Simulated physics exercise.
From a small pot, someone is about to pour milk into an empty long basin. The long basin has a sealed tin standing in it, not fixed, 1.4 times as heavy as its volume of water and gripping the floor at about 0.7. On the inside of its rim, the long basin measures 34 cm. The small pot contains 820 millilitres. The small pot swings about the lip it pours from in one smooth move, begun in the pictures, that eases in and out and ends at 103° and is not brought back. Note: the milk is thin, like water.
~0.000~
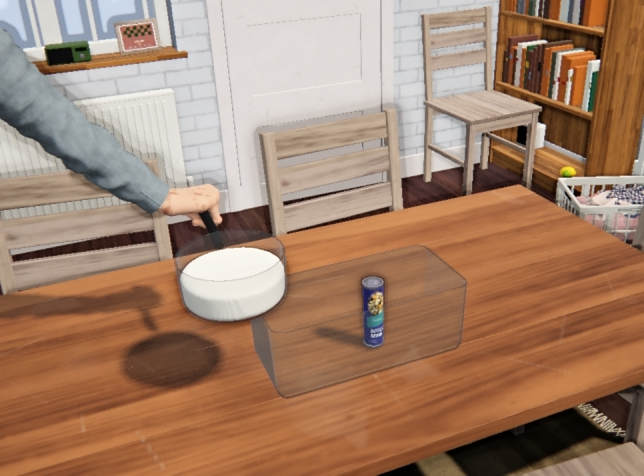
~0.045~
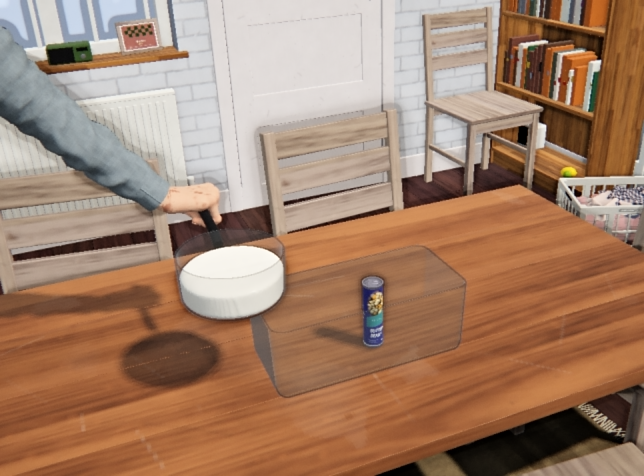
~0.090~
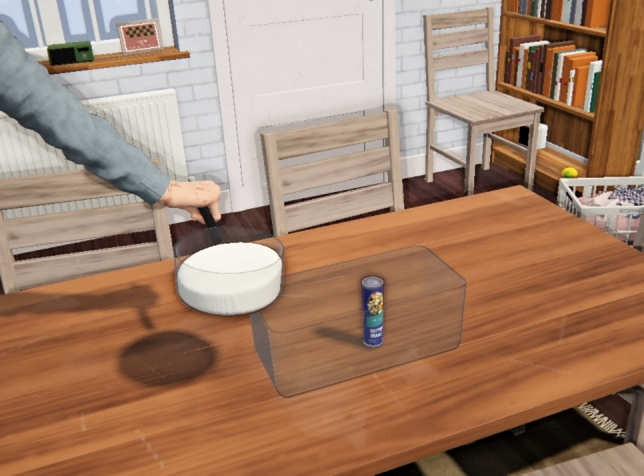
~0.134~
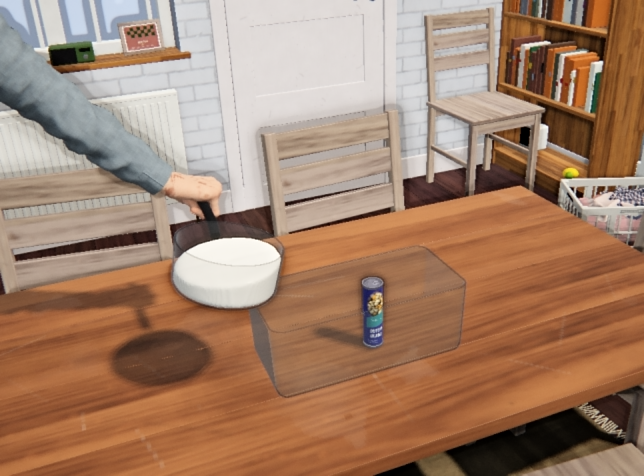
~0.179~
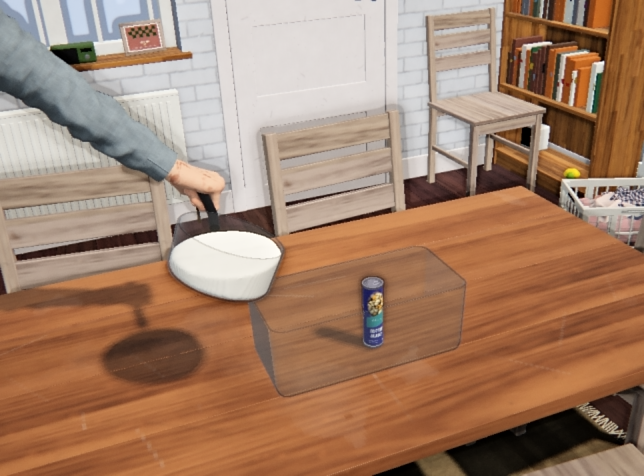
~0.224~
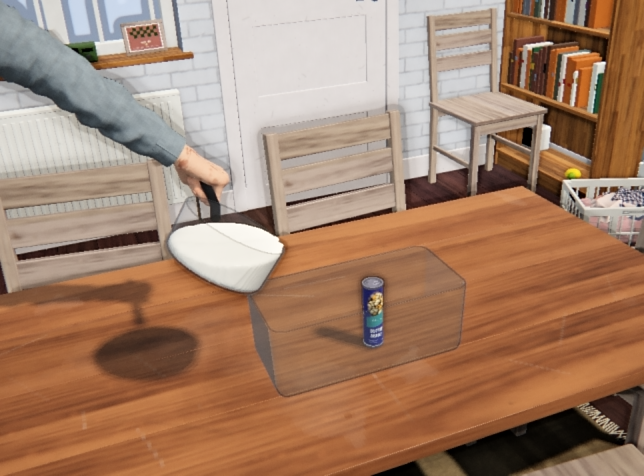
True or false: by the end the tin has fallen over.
True.
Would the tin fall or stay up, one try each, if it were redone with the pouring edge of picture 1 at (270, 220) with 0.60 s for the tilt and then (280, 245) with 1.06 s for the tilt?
First it tips over; then it stays on its base.
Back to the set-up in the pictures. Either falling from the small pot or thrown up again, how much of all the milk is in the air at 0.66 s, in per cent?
Around 12 percent of the liquid.
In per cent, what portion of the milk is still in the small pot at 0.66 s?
Remaining share: Approx. 4 %.
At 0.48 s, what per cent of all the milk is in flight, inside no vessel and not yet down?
54 %.
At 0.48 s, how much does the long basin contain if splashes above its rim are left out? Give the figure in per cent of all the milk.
Near 5 in a hundred.
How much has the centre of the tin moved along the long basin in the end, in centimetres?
Some 7.0 cm.
After 0.48 s the tilt is 97° and 42 per cent is still to pour; the tin stands where it began.
After 0.66 s the tilt is 103° and 4 per cent is still to pour; the tin leans 8°.
After 0.86 s the tilt is 103° and 1 per cent is still to pour; the tin leans 57°.
After 1.07 s the tilt is 103° and 0 per cent is still to pour; the tin lies on its side.
In the end the tin lies on its side.
